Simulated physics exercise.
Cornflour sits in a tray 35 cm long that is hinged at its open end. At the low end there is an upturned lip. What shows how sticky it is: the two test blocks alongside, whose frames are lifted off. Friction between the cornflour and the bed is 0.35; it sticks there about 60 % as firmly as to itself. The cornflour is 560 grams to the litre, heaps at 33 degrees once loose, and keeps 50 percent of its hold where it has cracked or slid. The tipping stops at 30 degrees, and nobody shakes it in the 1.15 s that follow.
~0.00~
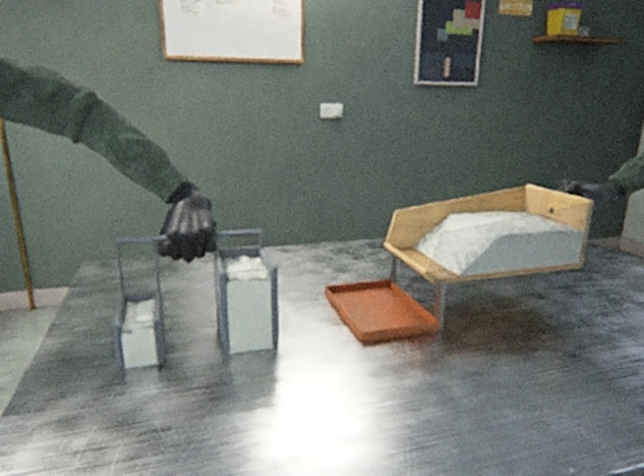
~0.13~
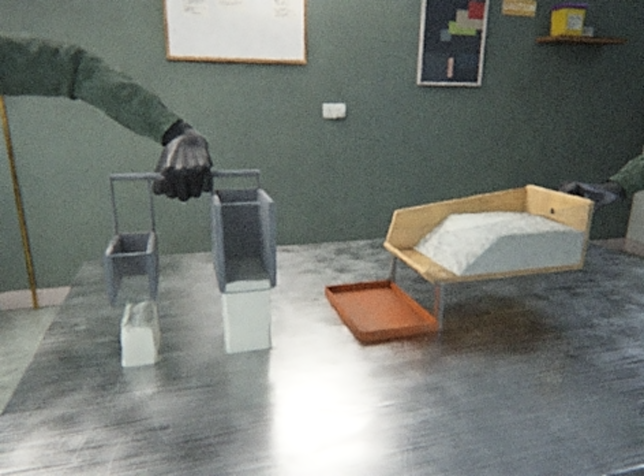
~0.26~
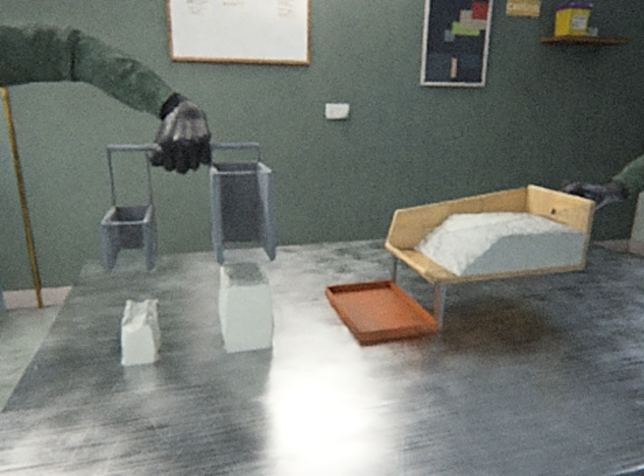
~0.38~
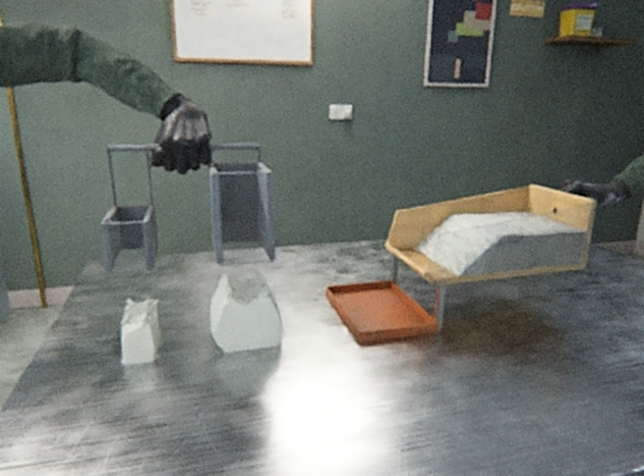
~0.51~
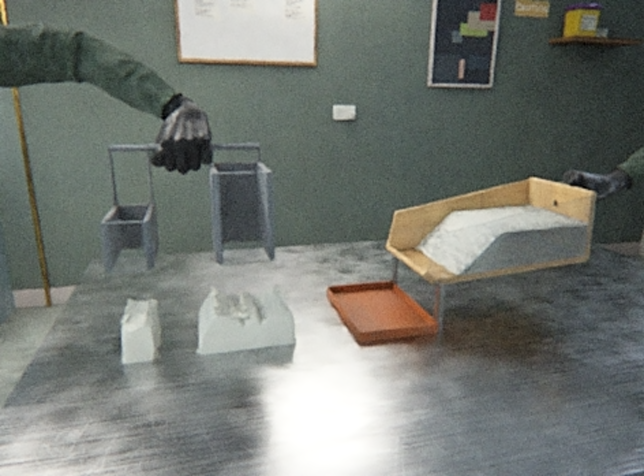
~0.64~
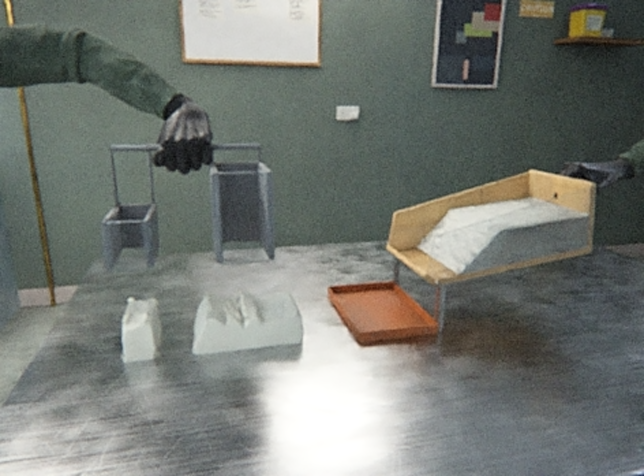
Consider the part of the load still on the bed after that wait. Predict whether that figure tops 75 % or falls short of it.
It tops 75 %.
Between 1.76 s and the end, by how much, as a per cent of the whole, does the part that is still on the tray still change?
Change to the end: Approx. 8 %.
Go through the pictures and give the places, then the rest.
Top of the high end at (589, 203), tilt 0 degrees; front end of the cornflour at (461, 273); test blocks 6.7 cm, 14 cm high (left to right), in the first picture.
Top of the high end at (590, 204), tilt 0 degrees; front end of the cornflour at (460, 273); test blocks 6.7 cm, 14 cm high (left to right), in the second picture.
Top of the high end at (591, 204), tilt 0 degrees; front end of the cornflour at (460, 274); test blocks 6.7 cm, 13 cm high (left to right), in the third picture.
Top of the high end at (592, 203), tilt 1 degrees; front end of the cornflour at (460, 274); test blocks 6.7 cm, 10 cm high (left to right), in the fourth picture.
Top of the high end at (592, 195), tilt 4 degrees; front end of the cornflour at (461, 273); test blocks 6.7 cm, 7.5 cm high (left to right), in the fifth picture.
Top of the high end at (591, 186), tilt 7 degrees; front end of the cornflour at (461, 274); test blocks 6.7 cm, 6.7 cm high (left to right), in the sixth picture.
By 0.97 s, the tilt is 16 degrees and 100 % is on the bed.
By 1.37 s, the tilt is 26 degrees and 100 % is on the bed.
By 1.76 s, the tilt is 30 degrees and 100 % is on the bed.
By 2.15 s, the tilt is 30 degrees and 97 % is on the bed.
By 2.73 s, at the end, the tilt is 30 degrees and 92 % is on the bed.
